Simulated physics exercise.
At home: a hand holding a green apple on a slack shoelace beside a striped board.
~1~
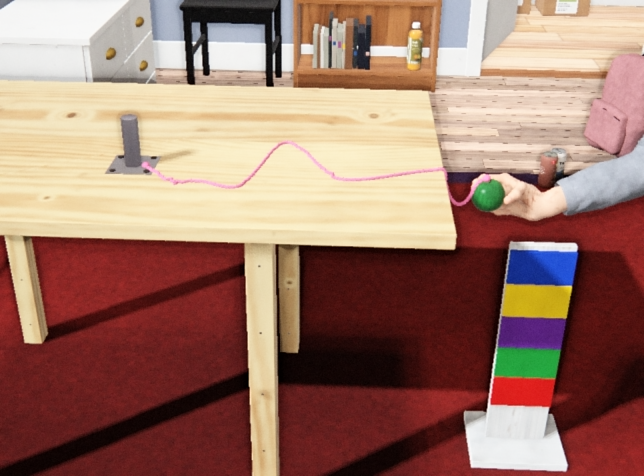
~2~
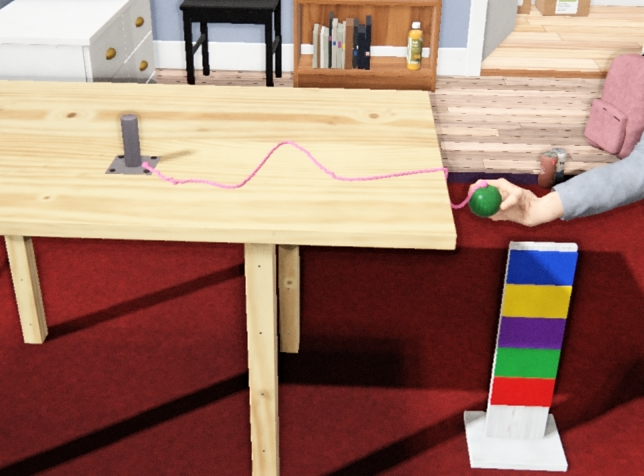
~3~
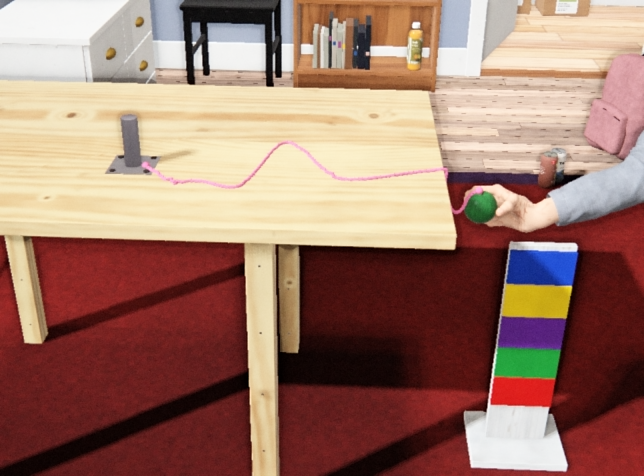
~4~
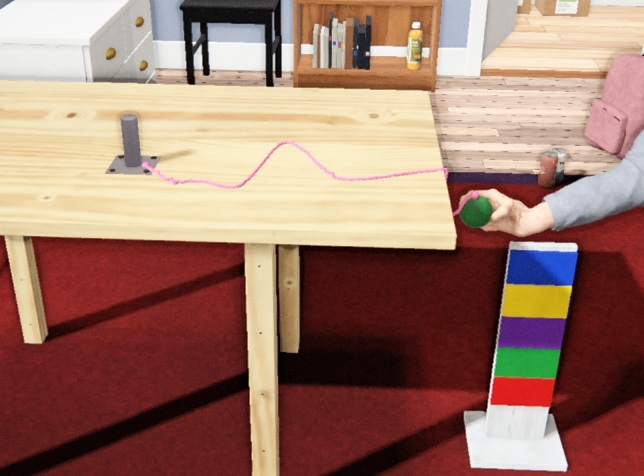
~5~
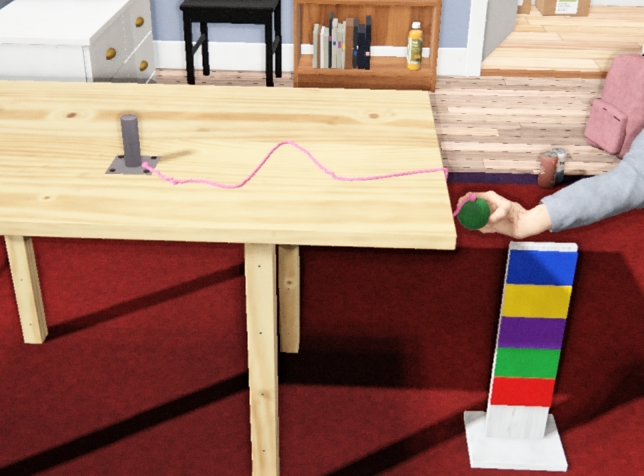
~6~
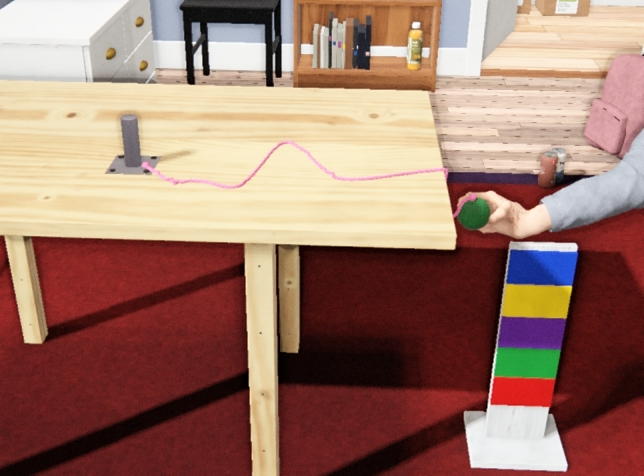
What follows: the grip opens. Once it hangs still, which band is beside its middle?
The red one.
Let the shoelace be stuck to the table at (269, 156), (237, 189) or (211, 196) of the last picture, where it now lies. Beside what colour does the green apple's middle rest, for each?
In that order: Purple; green; green.
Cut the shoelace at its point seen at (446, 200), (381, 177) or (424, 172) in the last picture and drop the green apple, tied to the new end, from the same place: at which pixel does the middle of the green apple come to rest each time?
Near (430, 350), (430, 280) and (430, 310).
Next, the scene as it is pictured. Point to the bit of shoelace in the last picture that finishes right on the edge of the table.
At (308, 154), roughly.
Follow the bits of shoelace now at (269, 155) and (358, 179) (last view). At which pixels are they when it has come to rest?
About (368, 170), and the other about (438, 255).
Early on, apple near (445, 379); level with red.
Midway, apple near (408, 410); level with red.
Finally, apple near (422, 410); level with red. The shoelace holds its middle at red.
